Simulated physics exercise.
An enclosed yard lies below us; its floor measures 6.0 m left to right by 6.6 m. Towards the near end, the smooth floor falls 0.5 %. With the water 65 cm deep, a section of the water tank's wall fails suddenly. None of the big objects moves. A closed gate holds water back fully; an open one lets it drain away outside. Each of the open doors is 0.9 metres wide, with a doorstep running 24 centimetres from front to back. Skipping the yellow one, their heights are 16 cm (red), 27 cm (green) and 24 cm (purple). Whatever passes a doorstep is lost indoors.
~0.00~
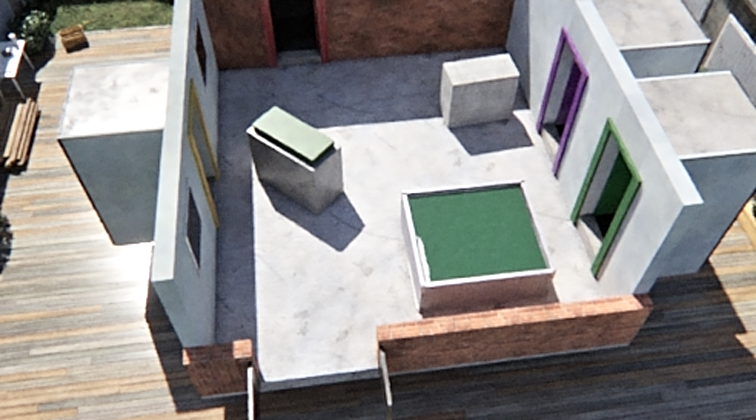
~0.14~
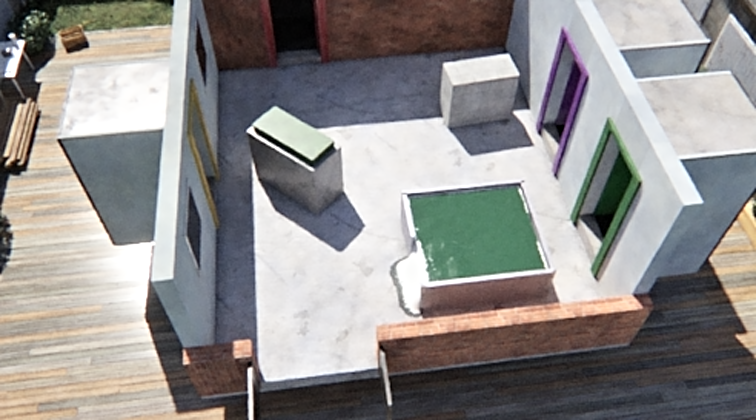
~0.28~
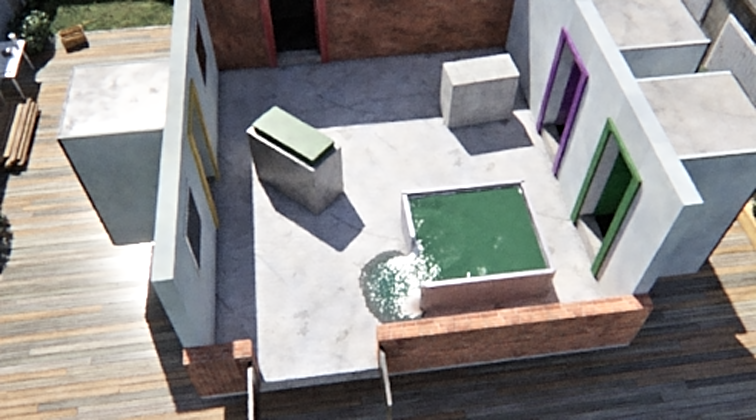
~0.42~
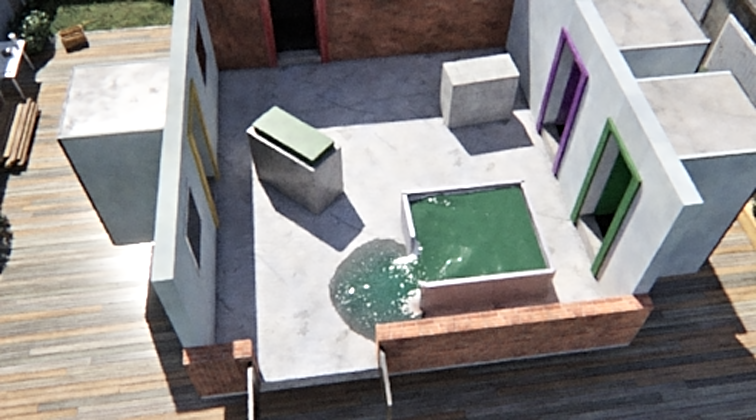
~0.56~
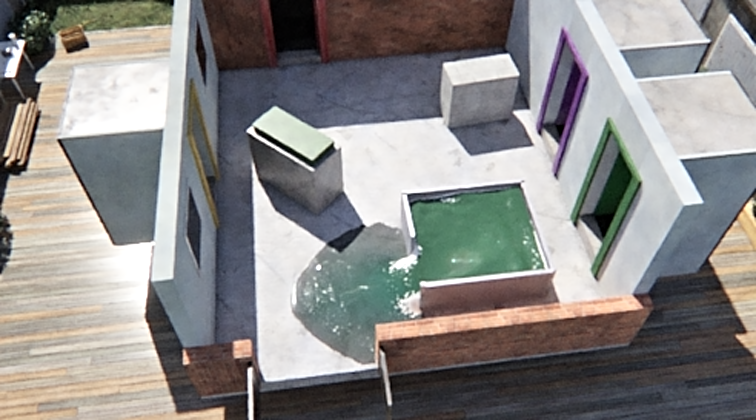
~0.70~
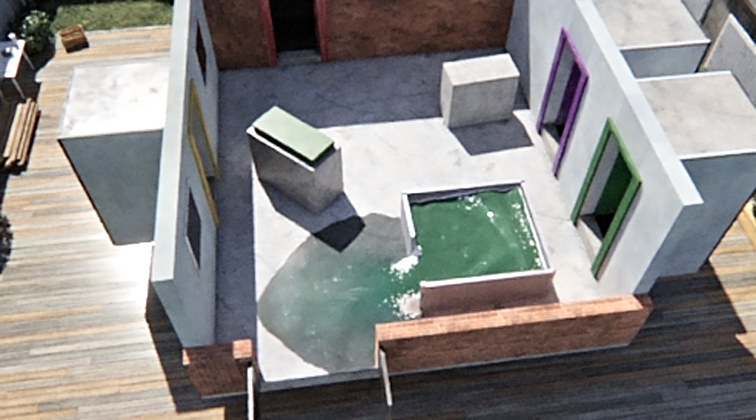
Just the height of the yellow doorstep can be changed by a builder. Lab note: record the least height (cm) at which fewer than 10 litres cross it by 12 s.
Least height: 10 cm.
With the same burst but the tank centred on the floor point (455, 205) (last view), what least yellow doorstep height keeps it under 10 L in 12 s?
I'd put it at close to 12.0 cm.
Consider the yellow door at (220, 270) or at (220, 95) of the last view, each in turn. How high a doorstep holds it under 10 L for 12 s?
19 and 6.0 cm.
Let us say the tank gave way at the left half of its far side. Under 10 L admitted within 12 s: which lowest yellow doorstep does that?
With that break, close to 5.5 cm.
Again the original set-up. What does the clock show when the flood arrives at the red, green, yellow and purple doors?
Arrival: Red 4.5 s, green not within the 12 s, yellow 1.8 s, purple 11.0 s.
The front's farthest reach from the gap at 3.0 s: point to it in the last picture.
The farthest wet point sits near (219, 105) in the last view.
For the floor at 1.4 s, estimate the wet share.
Near 25 per cent of the open floor.
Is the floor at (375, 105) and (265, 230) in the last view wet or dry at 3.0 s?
Note: Point one not yet reached; point two reached.
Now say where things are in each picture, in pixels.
In the first picture, the water tank at (475, 233) is whole and still, 65 cm deep; the yellow door at (205, 162) is dry.
In the second picture, the front is at (404, 302), 0.3 m from the gap at (418, 278); 0.2 m2 of floor is wet, 65 cm left at the back.
In the third picture, water pours out at (418, 278) and has run 0.8 m, to (367, 289); about 9 cm deep outside, 65 cm at the back.
In the fourth picture, the gap is at (418, 278), the front 1.3 m out at (338, 303); the back of the water tank holds 65 cm.
In the fifth picture, water pours out at (418, 278) and has run 1.9 m, to (299, 311); about 5 cm deep outside, 63 cm at the back.
In the sixth picture, the gap is at (418, 278), the front 2.4 m out at (264, 311); the back of the water tank holds 56 cm; the yellow door at (205, 162), 3.8 m from the gap, is still 1.9 m from the nearest water.
After 1.4 s water covers 25 % of the floor, deepest (34 cm) near (215, 372); it has not reached the yellow door.
After 3.0 s water covers 30 % of the floor, deepest (20 cm) near (215, 372); 11 cm at the yellow door, 0 litres in over its 14 cm doorstep.
After 12.0 s water covers 85 % of the floor, deepest (6 cm) near (215, 372); 5 cm at the yellow door, 1 litre in over its 14 cm doorstep.
At the yellow door as built, the water arrived by 1.8 s and peaked near 13 cm at 5.6 s.
Run again over the same 12 s with other heights there, 24 litres in over 8 cm, 6 litres over 11 cm. The limit of 10 litres is kept from about 10 cm up.
